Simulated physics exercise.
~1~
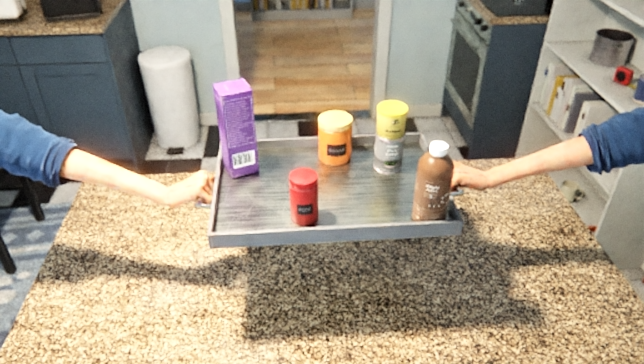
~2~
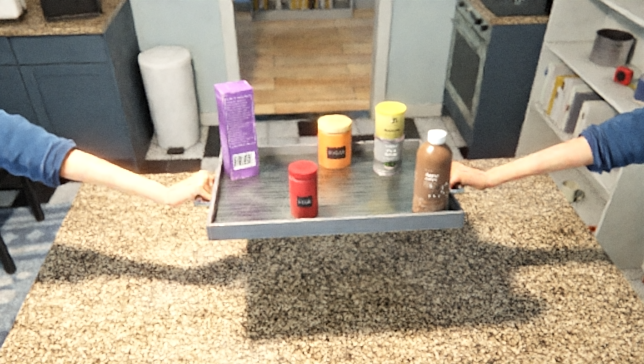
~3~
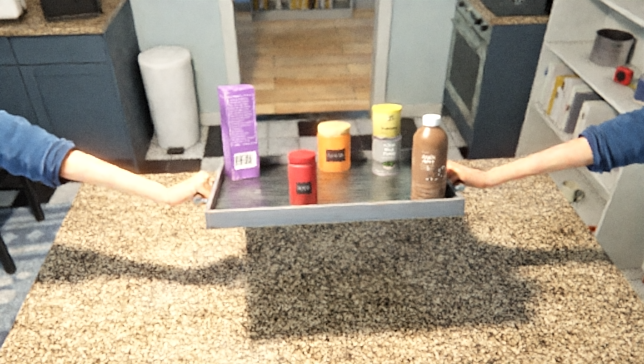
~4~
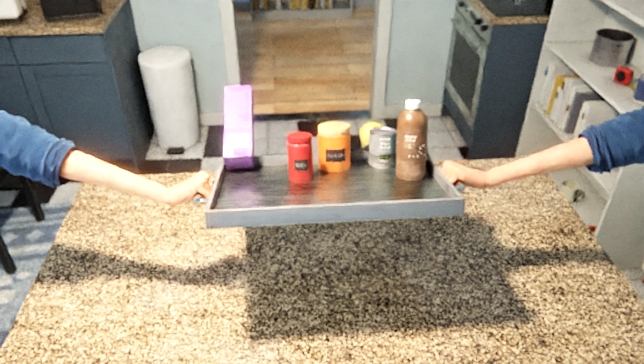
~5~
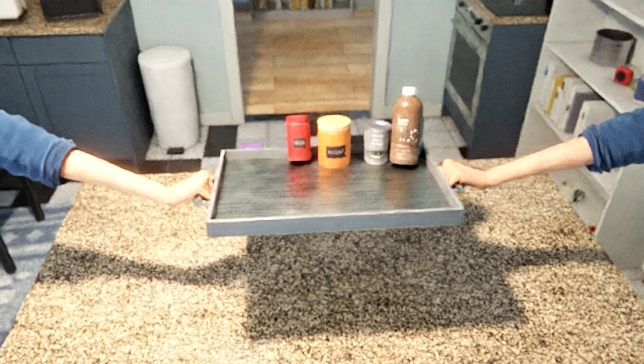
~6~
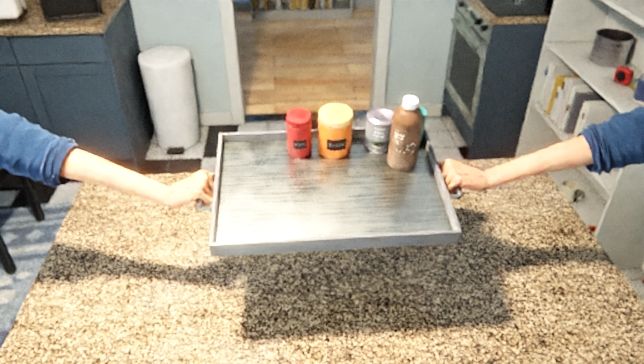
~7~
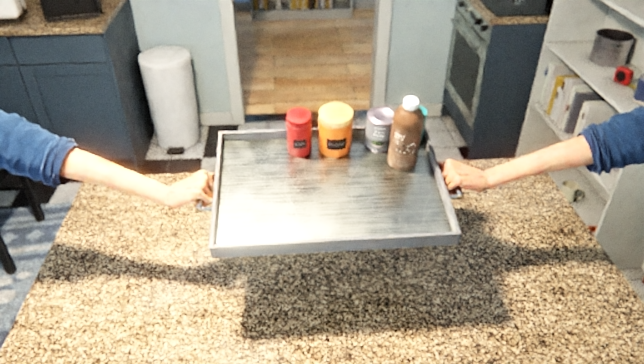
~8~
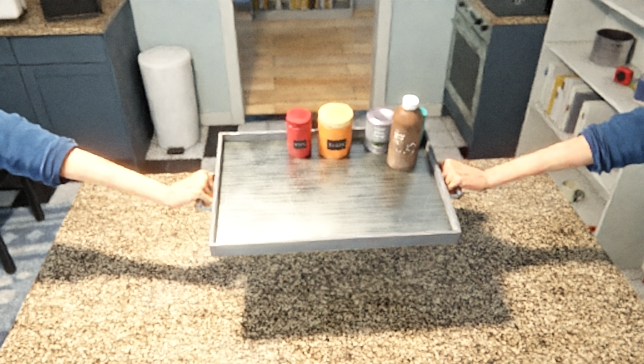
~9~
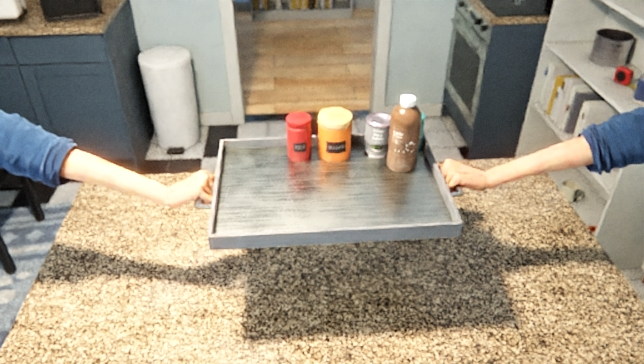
In a kitchen, two hands hold a grey rimmed tray above a speckled counter, with a purple carton, a red jar, an orange jar, a brown bottle and a yellow-topped tin among its load. The hands tip the far edge down, and the containers slide away toward that side. The purple carton topples and drops off the far edge, and the yellow tin goes too. The hands then tilt the tray the other way, near edge down, but the remaining pieces stay put. Finally the tray levels, with the red jar, orange jar, grey tin and brown bottle standing along the far rim.
